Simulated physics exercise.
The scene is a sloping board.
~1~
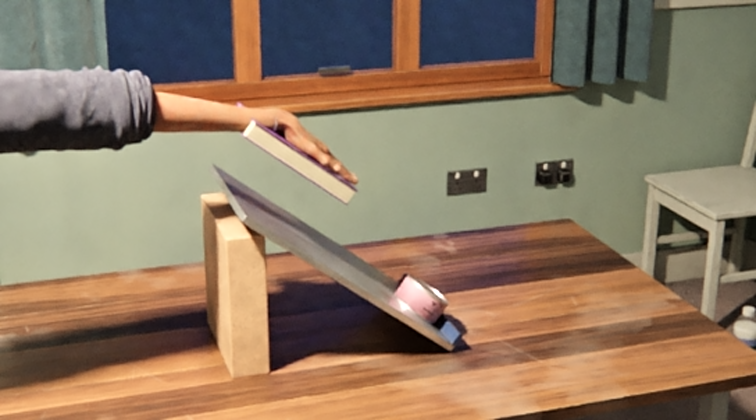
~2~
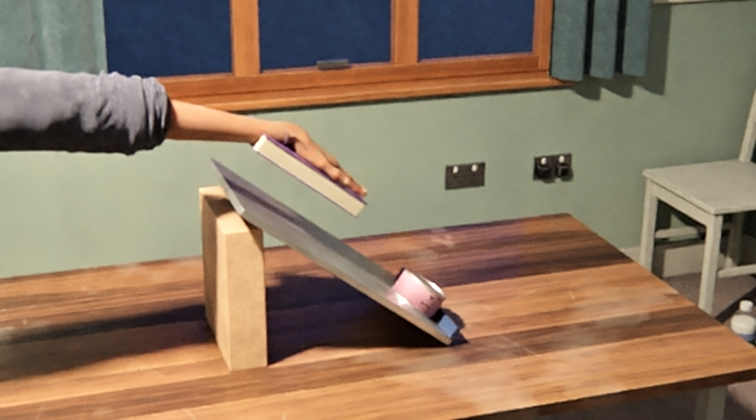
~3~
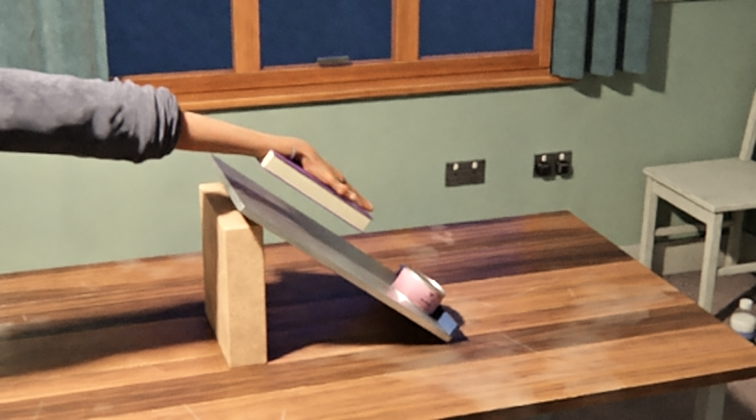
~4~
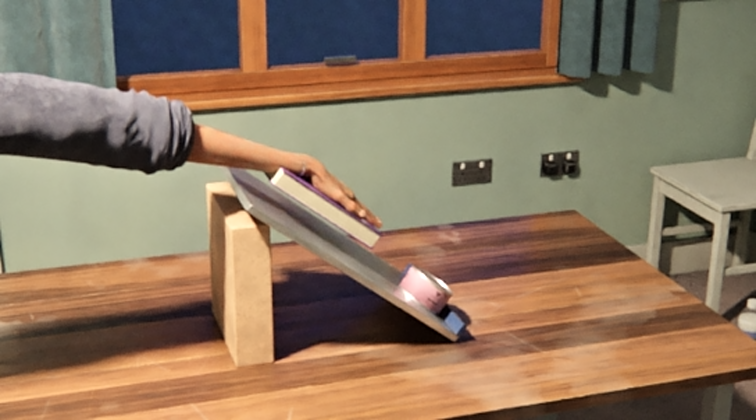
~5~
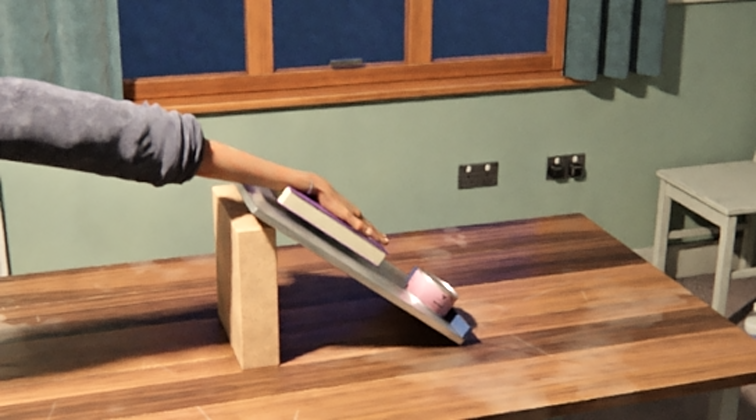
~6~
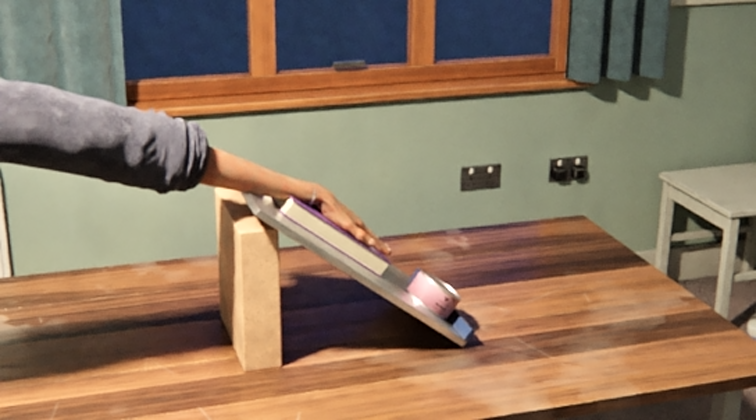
A hand reaching in from the left, its arm in a grey sleeve, holds a purple book with pale page edges above a sloping board on a striped wooden table, seen from the side in a green-walled room. The board leans on a tan block, with a pink tub near its lower right end. The hand lowers the book onto the board and keeps hold, while the view shifts slightly.
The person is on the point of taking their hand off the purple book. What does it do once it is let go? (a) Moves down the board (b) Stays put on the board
a, moves down the board.
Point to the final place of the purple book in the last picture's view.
End point in the final view: About (402, 268).
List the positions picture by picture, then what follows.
Still above its spot; purple book (293, 154); pink tub (421, 299), in the first frame.
Still above its spot; purple book (303, 167); pink tub (419, 293), in the second frame.
Still above its spot; purple book (309, 182); pink tub (419, 290), in the third frame.
Still above its spot; purple book (319, 199); pink tub (426, 290), in the fourth frame.
Still above its spot; purple book (326, 217); pink tub (432, 292), in the fifth frame.
Set down, still held; purple book (328, 227); pink tub (434, 294), in the sixth frame.
Then, 0.40 s later than the last frame, purple book moved a little near (369, 253); pink tub moved a little.
Then, 0.60 s later than the last frame, purple book moved about its own width near (392, 264); pink tub moved about its own width.
When it is over, off the board, pink tub; moved from the start, purple book. End places, in pixels of the last picture, purple book near (402, 268). The purple book runs down the board.
